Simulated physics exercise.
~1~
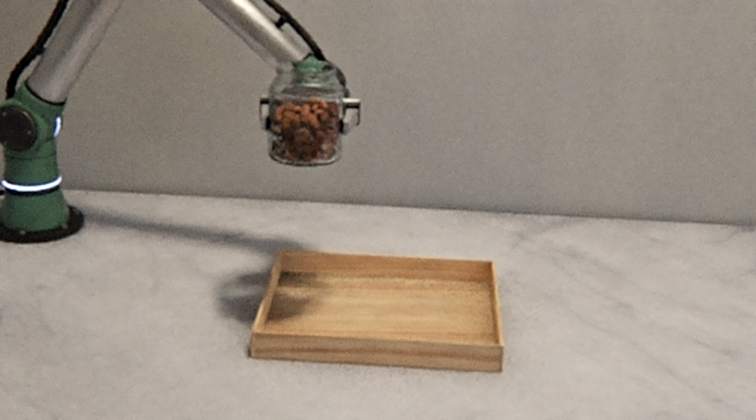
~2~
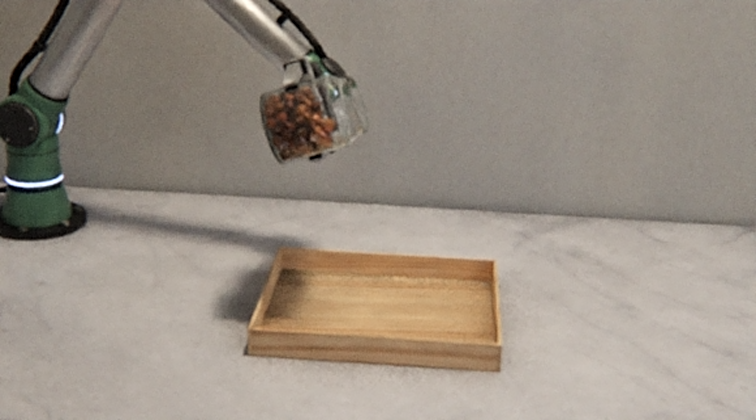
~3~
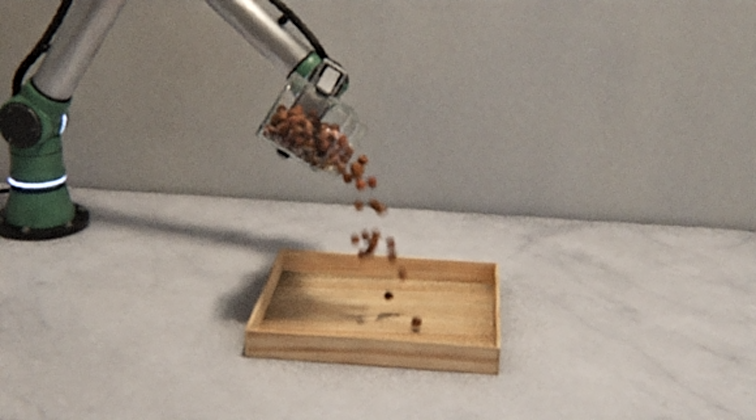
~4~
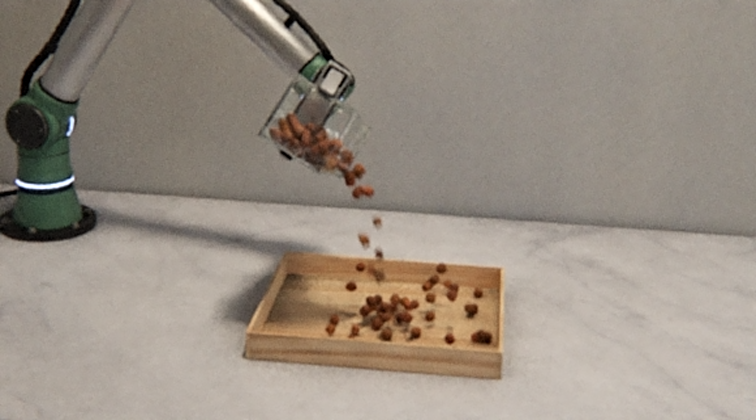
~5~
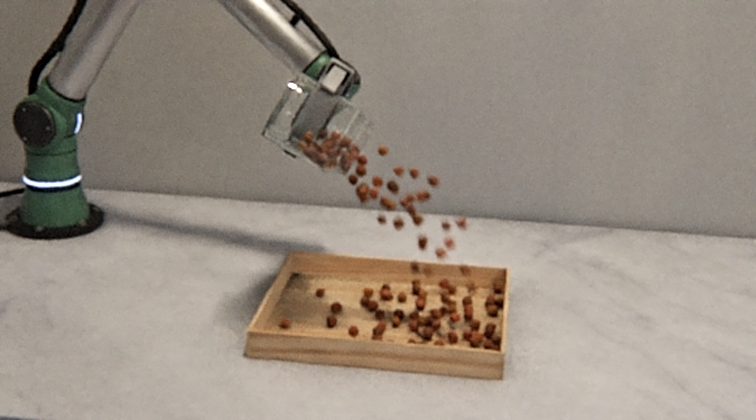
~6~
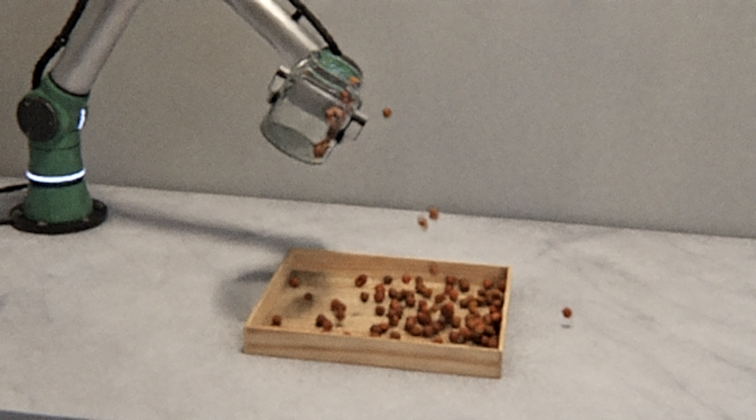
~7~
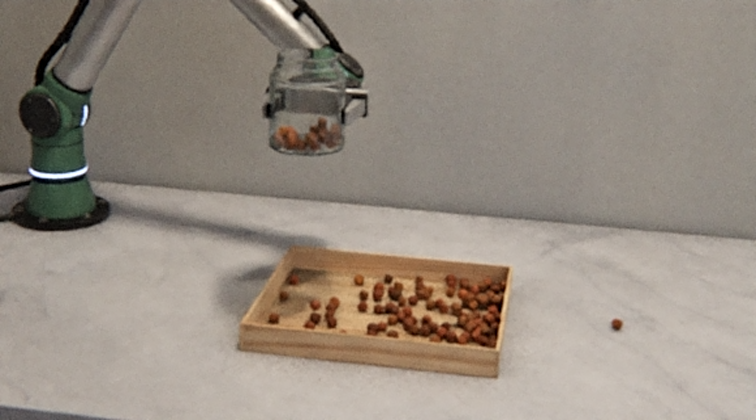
On a marble-like table top against a grey wall, a green and silver robot arm tips a glass jar of hazelnuts, pouring most into a wooden tray, then turns it upright with some still inside, while one stray nut rests on the table to the right.
